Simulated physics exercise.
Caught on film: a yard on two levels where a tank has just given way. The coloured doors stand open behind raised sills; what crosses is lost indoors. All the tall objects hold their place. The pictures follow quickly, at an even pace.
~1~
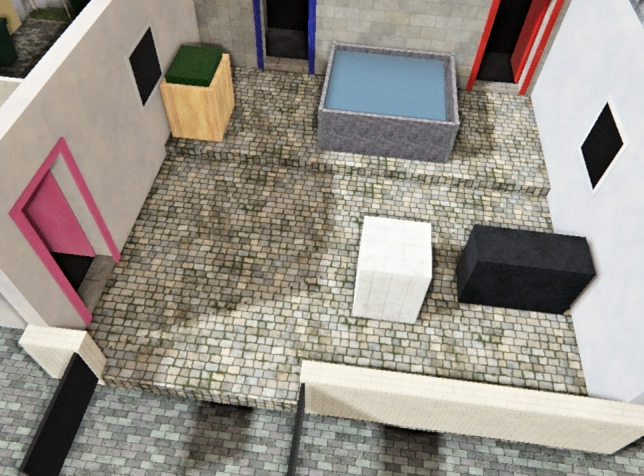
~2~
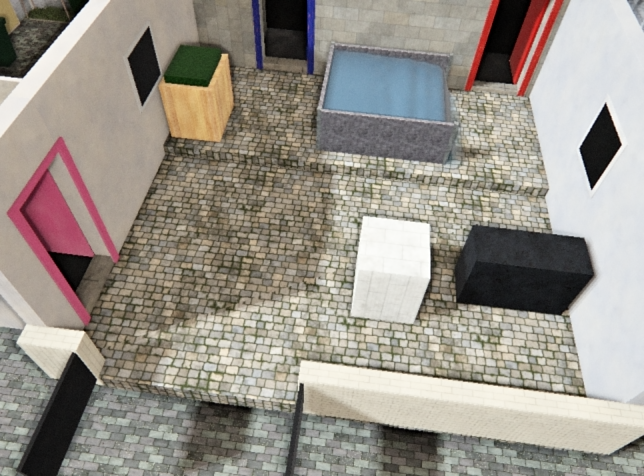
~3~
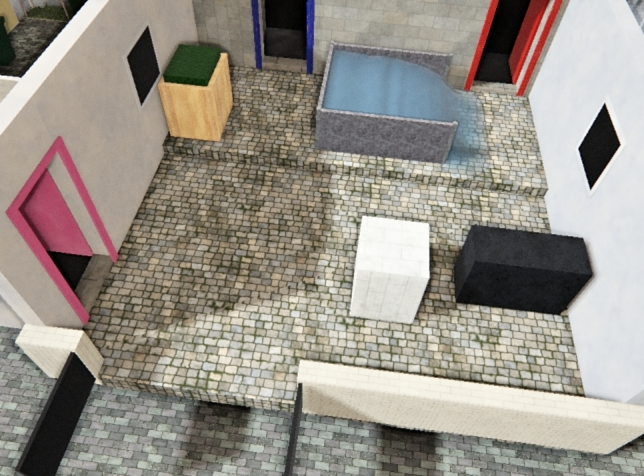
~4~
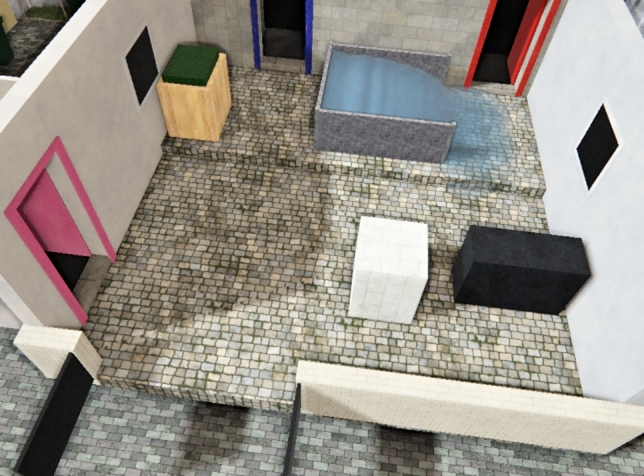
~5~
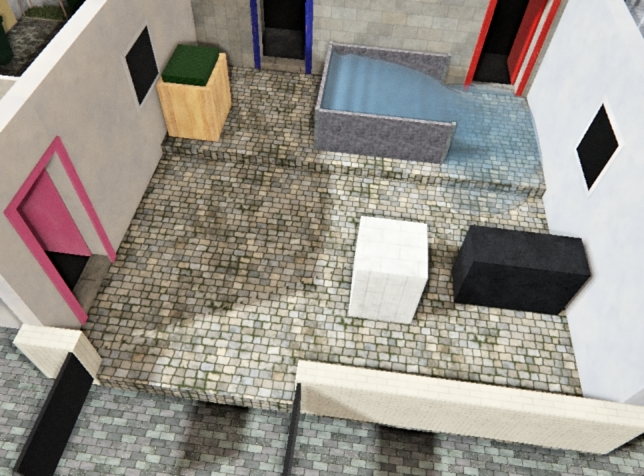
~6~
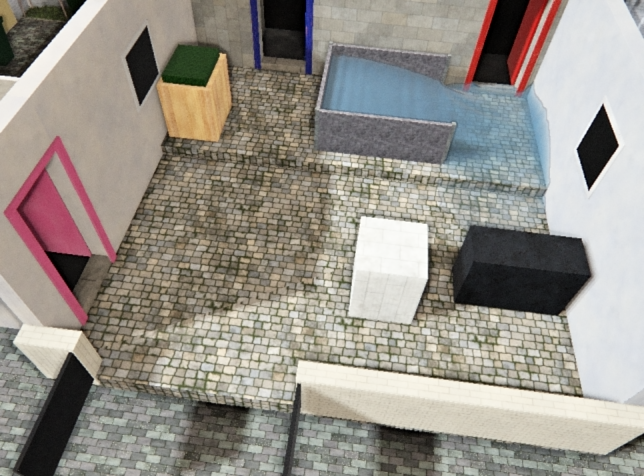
To begin with, a grey stone tank of still water sits on the upper level of a paved yard, between blue and red doorways. Water then pours from its right side, spreads across the paving past the red doorway, and reaches the white wall on the right.
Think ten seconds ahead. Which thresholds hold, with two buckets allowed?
The pink door stays under that; the red door takes more than that; the blue door stays under that.
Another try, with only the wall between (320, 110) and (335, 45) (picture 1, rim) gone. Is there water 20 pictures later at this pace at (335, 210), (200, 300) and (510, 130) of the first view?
One after the other: Clear, flooded, no water.
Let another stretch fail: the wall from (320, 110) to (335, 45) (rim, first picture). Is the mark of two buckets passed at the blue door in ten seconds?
In short: The blue one takes more.
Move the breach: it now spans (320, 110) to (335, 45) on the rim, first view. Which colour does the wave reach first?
First comes the door marked blue.
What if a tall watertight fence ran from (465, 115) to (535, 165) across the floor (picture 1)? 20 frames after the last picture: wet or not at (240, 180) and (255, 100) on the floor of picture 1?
In turn: Under water, no water.
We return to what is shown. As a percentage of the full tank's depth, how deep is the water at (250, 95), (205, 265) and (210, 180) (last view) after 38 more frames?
In that order: 2, 4 and 12 per cent.
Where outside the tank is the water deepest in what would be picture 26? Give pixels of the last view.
Roughly at (534, 274).
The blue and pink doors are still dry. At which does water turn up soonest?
I say the blue-painted one.
A moment on, water covers 20 % of the floor; the pink door not reached, the red door over two buckets in, the blue door not reached.
Next, water covers 25 % of the floor; the pink door not reached, the red door far over two buckets in, the blue door not reached.
Then, water covers 50 % of the floor; the pink door not reached, the red door far over two buckets in, the blue door not reached.
Later, water covers 80 % of the floor; the pink door wet at the sill, nothing in, the red door far over two buckets in, the blue door wet at the sill, nothing in.
In the end, water covers 85 % of the floor; the pink door wet at the sill, nothing in, the red door far over two buckets in, the blue door wet at the sill, nothing in.
